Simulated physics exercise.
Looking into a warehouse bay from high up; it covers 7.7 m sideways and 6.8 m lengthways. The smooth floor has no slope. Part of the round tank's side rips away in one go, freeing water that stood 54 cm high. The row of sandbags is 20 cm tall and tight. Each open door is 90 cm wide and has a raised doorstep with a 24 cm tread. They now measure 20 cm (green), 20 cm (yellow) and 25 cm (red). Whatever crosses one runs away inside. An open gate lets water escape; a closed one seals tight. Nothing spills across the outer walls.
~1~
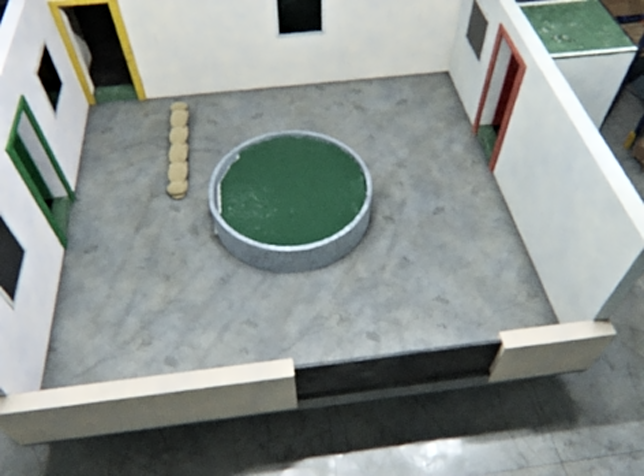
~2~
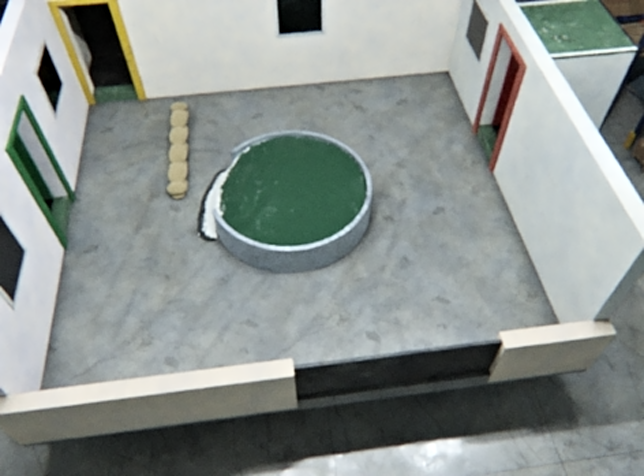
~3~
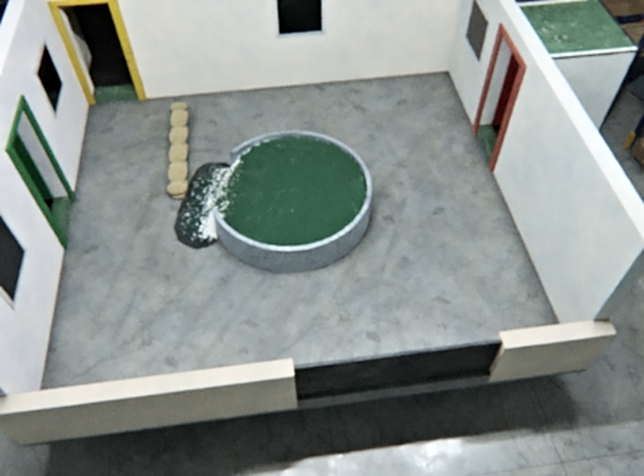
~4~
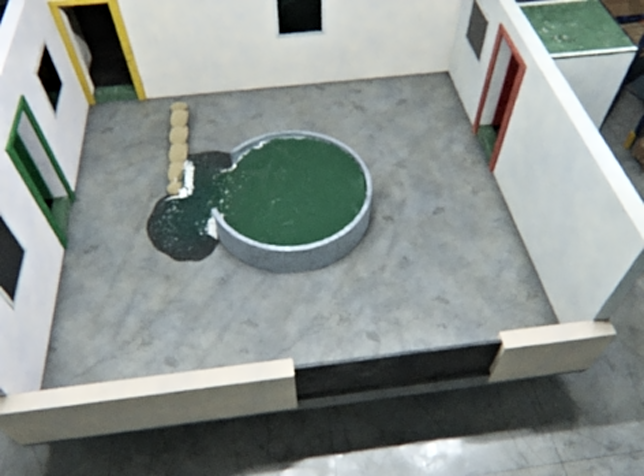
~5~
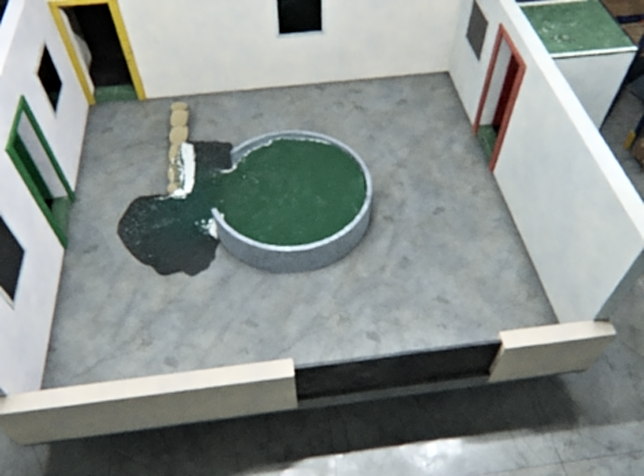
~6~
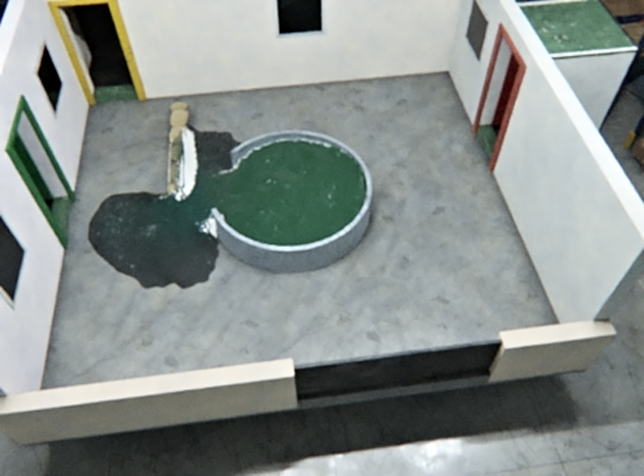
Dark green water bursting from the left side of a round tank, washing against stacked sandbags and spreading leftward across grey floor.
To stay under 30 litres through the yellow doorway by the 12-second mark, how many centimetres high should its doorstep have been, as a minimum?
Some 12 cm above the ground.
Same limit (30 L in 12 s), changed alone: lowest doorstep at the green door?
About 20 cm at green.
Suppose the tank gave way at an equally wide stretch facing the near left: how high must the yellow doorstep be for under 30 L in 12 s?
Some 13.5 cm.
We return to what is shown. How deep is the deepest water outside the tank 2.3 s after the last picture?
Roughly 29 cm.
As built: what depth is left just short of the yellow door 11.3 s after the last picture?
About 6.5 cm.
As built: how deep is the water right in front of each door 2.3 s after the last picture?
In cm: Green 24, yellow 12, red 0.
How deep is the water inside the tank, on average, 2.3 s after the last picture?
Some 26 cm.
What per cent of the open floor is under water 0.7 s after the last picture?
Some 20 per cent of it.
Then, 0.7 s after the last picture water covers 20 % of the floor, deepest (38 cm) near (194, 192); it has not reached the yellow door.
Then, 2.3 s after the last picture water covers 35 % of the floor, deepest (29 cm) near (89, 107); 12 cm at the yellow door, 0 litres in over its 20 cm doorstep.
Then, 11.3 s after the last picture water covers 95 % of the floor, deepest (10 cm) near (549, 318); 7 cm at the yellow door, 1 litre in over its 20 cm doorstep.
At the yellow door as built, the water peaked near 18 cm, 2.9 s after the last picture.
With a doorstep of 11 cm, 45 litres would have come in within the 12 s; with 15 cm, 11 litres. So under 30 litres takes about 12 cm.
